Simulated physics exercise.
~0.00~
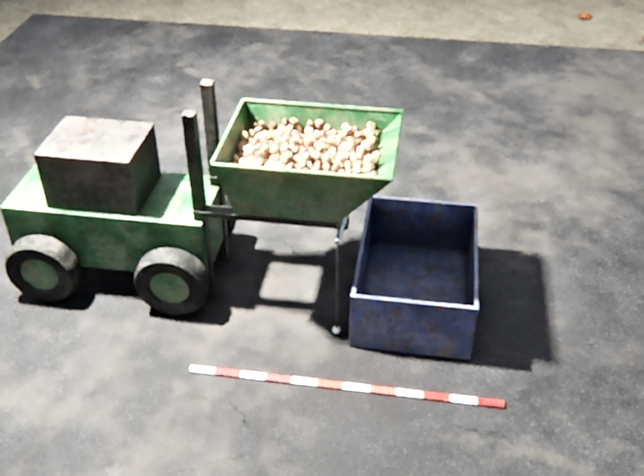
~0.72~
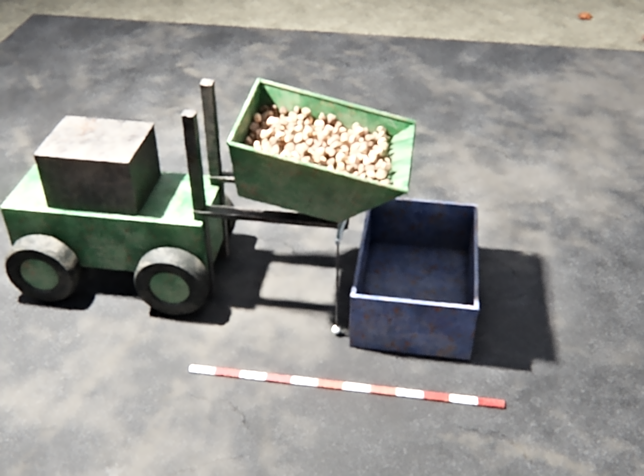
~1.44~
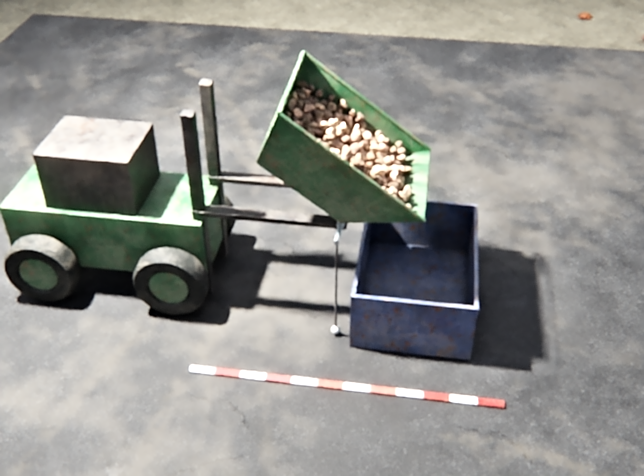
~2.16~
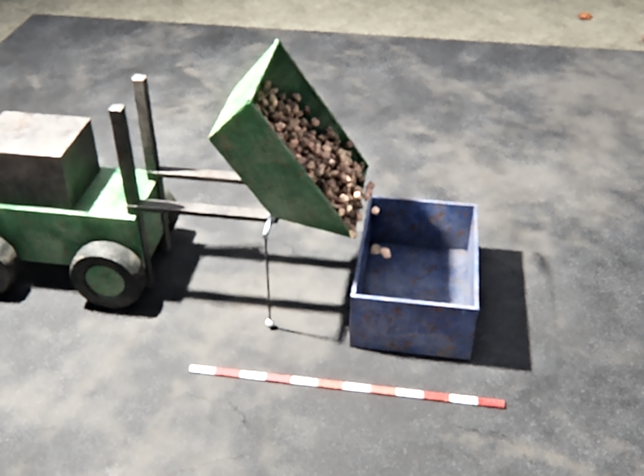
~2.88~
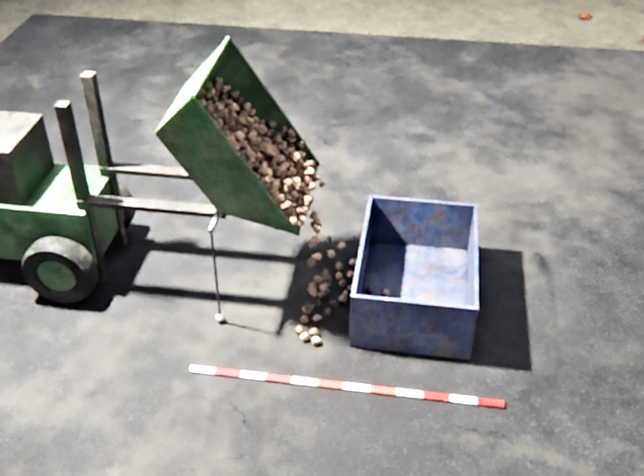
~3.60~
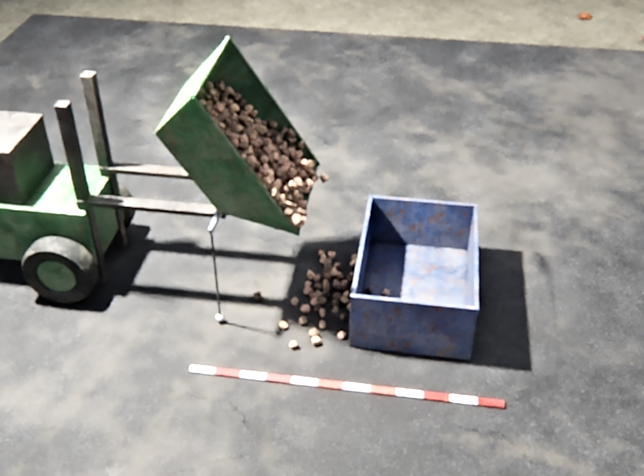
Green forklift tipping a skip of stones, backing left from the blue bin and spilling some on the ground, most staying inside.
